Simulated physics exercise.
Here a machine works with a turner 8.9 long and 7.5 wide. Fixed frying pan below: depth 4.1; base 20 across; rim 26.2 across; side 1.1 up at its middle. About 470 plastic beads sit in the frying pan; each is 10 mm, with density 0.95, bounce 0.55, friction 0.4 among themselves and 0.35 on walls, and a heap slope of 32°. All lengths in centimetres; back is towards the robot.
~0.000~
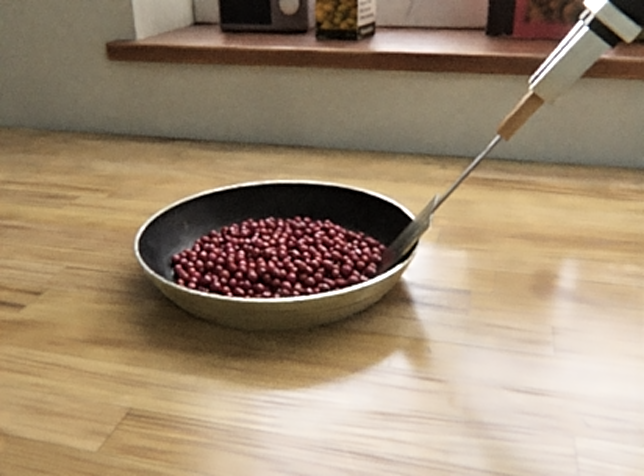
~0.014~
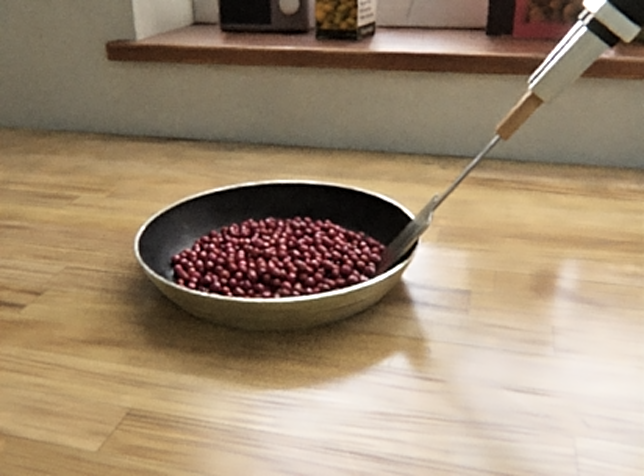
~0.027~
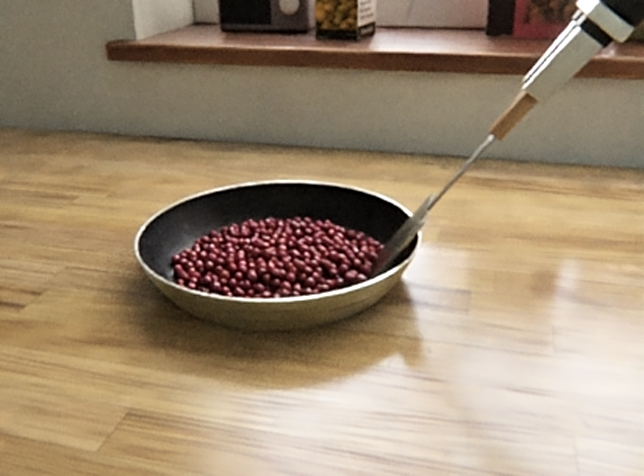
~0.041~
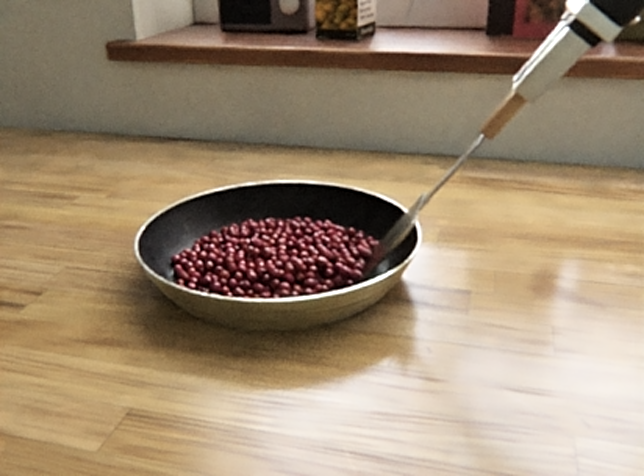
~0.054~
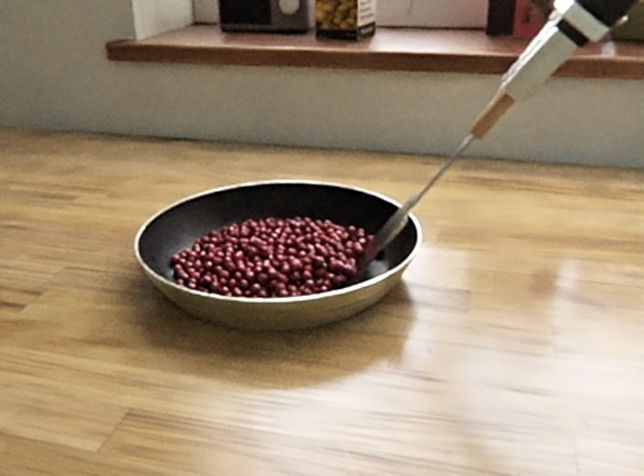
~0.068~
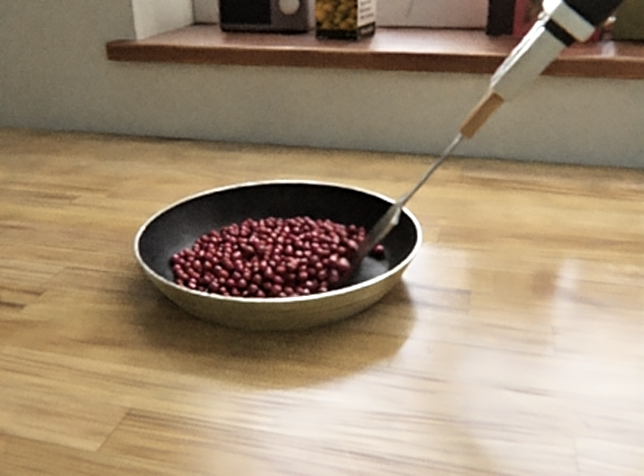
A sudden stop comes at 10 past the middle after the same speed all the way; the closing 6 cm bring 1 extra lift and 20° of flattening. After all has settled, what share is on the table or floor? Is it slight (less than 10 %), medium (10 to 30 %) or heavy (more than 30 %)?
Slight.
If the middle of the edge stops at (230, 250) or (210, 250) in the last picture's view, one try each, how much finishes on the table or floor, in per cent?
I'd say roughly 0 per cent, then roughly 0 per cent.
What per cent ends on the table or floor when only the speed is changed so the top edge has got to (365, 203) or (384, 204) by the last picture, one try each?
Around 15 per cent, then around 15 per cent.
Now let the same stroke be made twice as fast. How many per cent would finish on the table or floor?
The share on the table or floor would be about 15 percent.
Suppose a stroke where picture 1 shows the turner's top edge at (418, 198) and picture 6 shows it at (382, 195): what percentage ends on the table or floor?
I'd put it at roughly 10 per cent.
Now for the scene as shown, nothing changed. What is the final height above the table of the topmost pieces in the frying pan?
It reaches around 5.0 cm.
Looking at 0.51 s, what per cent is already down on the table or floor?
I'd put it at around 5 per cent.
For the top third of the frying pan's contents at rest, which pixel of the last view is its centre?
Look near (187, 238).
By 0.16 s, sloping 54°, highest piece 4 above the table; 473 in the frying pan.
By 0.26 s, sloping 48°, highest piece 4 above the table; 473 in the frying pan.
By 0.51 s, sloping 34°, highest piece 5 above the table; 446 in the frying pan, 26 on the table or floor, 1 on the blade or in flight.
By 1.56 s, sloping 34°, highest piece 5 above the table; 446 in the frying pan, 27 on the table or floor.
Final count, 446 in the frying pan, 27 on the table or floor. That is 6 % on the table or floor.
